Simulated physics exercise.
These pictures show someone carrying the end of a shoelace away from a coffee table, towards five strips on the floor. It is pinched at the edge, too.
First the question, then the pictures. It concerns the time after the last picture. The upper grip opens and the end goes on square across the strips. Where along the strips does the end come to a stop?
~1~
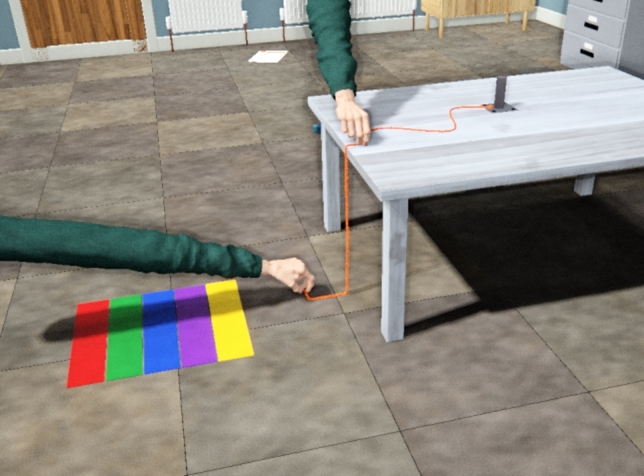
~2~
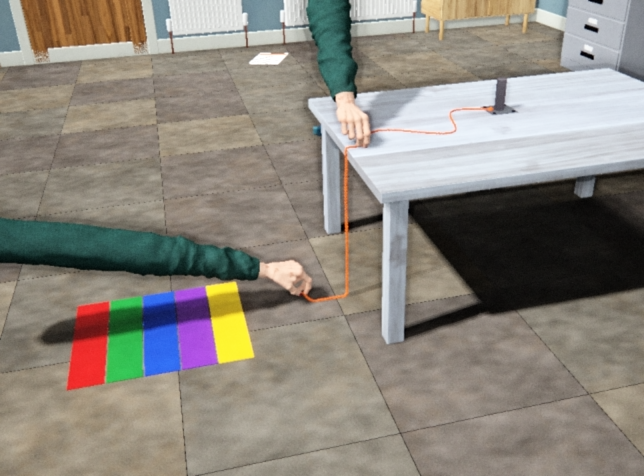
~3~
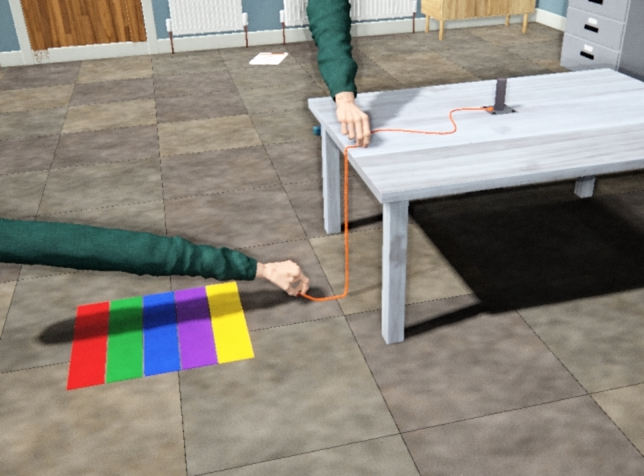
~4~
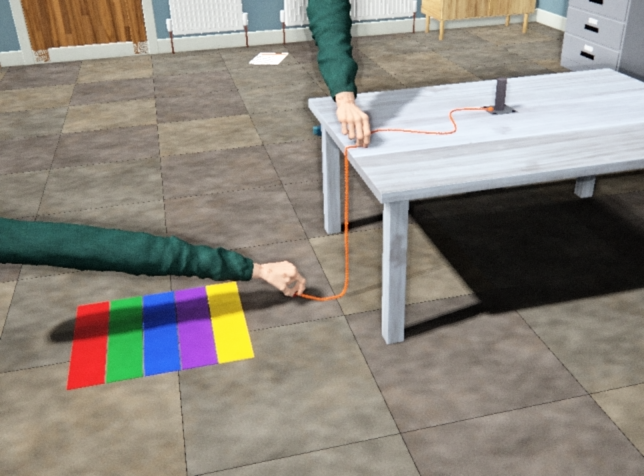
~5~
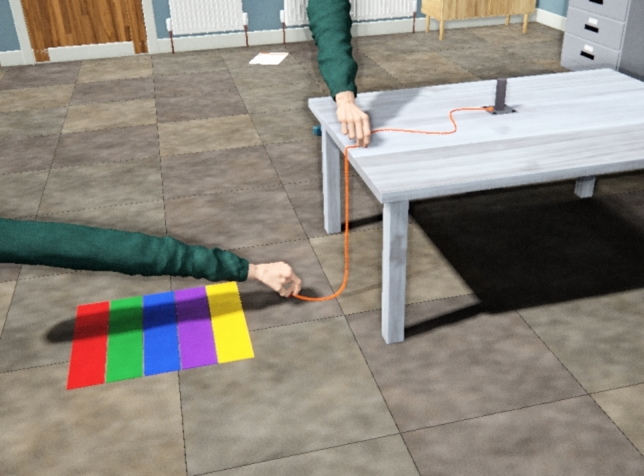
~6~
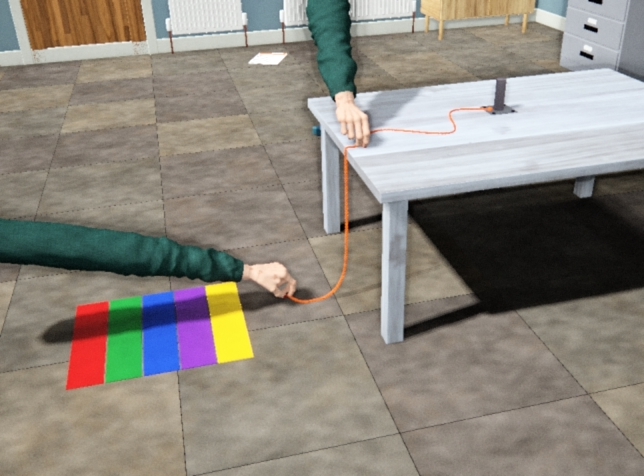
Above the green strip.
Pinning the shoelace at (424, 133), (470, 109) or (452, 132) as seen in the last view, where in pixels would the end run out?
Going try by try, I'd put it close to (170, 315), then (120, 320), and finally (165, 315).
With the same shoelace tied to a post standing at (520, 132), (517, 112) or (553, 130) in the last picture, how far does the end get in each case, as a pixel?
Try 1 about (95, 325), try 2 about (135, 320), try 3 about (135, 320).
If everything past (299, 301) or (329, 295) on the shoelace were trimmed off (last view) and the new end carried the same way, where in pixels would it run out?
One per try, the spots are (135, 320) and (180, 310).
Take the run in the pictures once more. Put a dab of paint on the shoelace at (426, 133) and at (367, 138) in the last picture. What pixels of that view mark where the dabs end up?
First one: (379, 133); second one: (317, 161).
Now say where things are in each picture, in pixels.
The first frame shows end (305, 290); yellow (233, 342); purple (198, 349); blue (162, 355); green (125, 361); red (87, 368).
The second frame shows end (303, 293); shoelace through (461, 110) (455, 130) (384, 130) (346, 154) (346, 221) (347, 282).
The third frame shows end (300, 293).
The fourth frame shows end (297, 294); shoelace through (461, 110) (456, 130) (384, 130) (346, 154) (346, 221) (347, 282).
The fifth frame shows end (292, 294).
The sixth frame shows end (287, 295); shoelace through (461, 109) (455, 130) (384, 130) (346, 154) (347, 221) (340, 283).
A little later, end near (183, 311); over purple.
Next, end near (140, 318); over green.
When it is tight, end near (115, 322); over green. The end stops over the green strip.
